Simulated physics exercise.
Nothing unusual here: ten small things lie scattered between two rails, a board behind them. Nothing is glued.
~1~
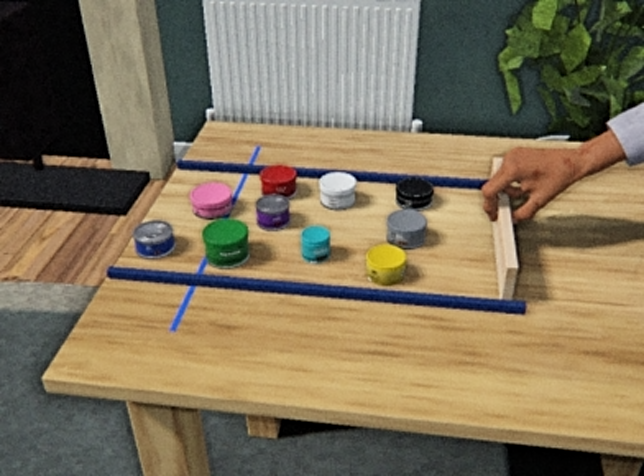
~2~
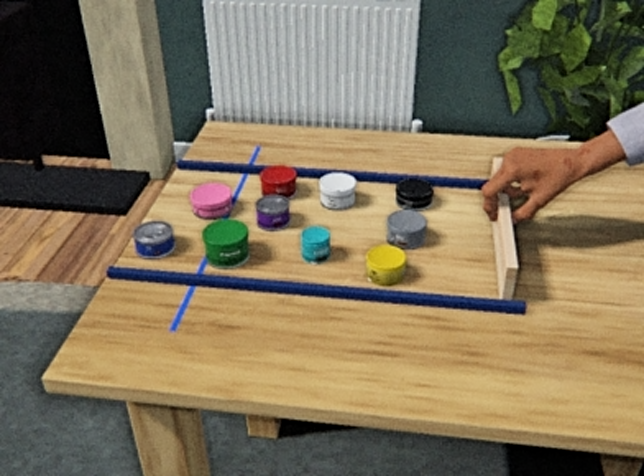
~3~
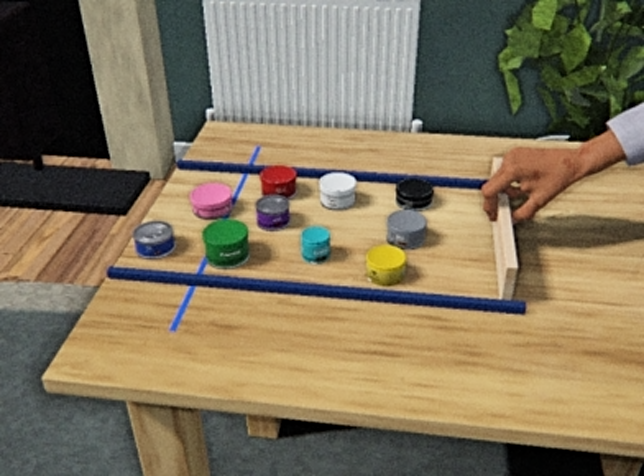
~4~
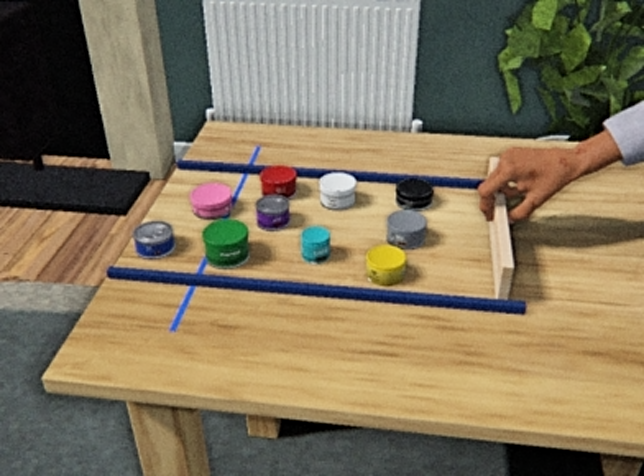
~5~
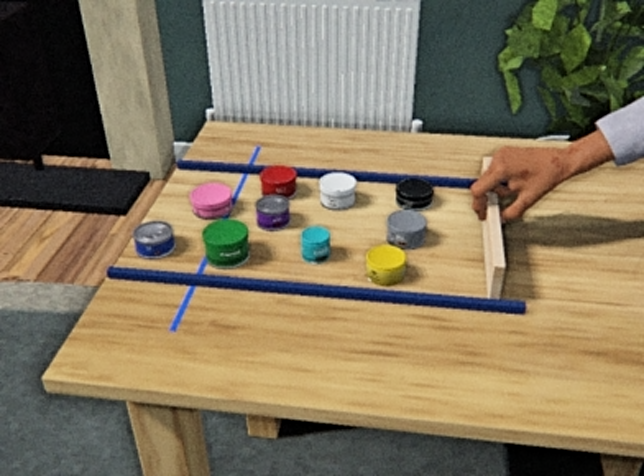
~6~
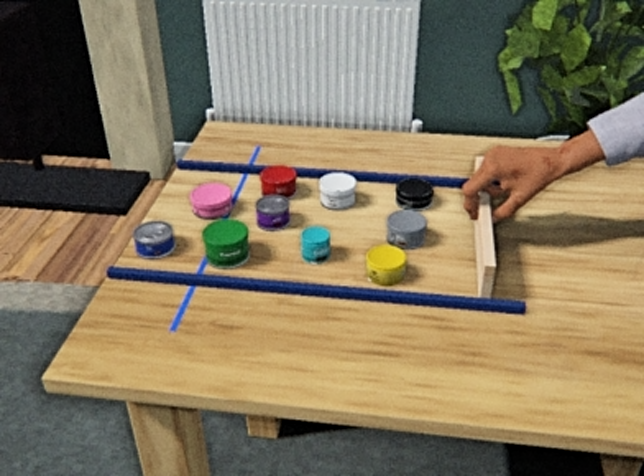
A hand reaching in from the right holds an upright wooden board on a pale wooden table, seen from above at an angle in a room with a white radiator and a leafy plant. Between two dark blue rails sit ten small tubs, blue, pink and green at left, red, purple, turquoise and white mid-table, black, grey and yellow at right, with blue tape crossing beneath. At first still, the hand then slides the board slightly left, while the tubs and camera stay still.
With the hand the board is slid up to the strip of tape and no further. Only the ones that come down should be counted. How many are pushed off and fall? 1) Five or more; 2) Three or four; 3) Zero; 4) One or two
Option 4: One or two.
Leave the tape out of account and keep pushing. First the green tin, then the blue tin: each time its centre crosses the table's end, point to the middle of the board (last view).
With the green tin it sits around (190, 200), with the blue tin around (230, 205).
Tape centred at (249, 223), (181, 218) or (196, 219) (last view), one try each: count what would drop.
In order, the counts are 0, 5 and 3.
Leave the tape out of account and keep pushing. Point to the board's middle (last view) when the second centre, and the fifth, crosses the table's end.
First: Around (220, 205). Next: Around (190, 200).
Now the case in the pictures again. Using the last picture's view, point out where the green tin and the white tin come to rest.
Looks like one lands around (163, 233), and the other around (214, 193).
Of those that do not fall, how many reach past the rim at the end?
I'd put it at 1.
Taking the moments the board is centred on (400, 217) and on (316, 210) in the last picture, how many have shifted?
Counts: 3 / 7.
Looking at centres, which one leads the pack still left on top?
That's the pink pot.
Soon after, none off yet; blue tin at rest near (154, 240); pink pot at rest near (212, 202); green tin at rest near (227, 244).
In the end, the number that fall off is one or two; gone, blue tin.
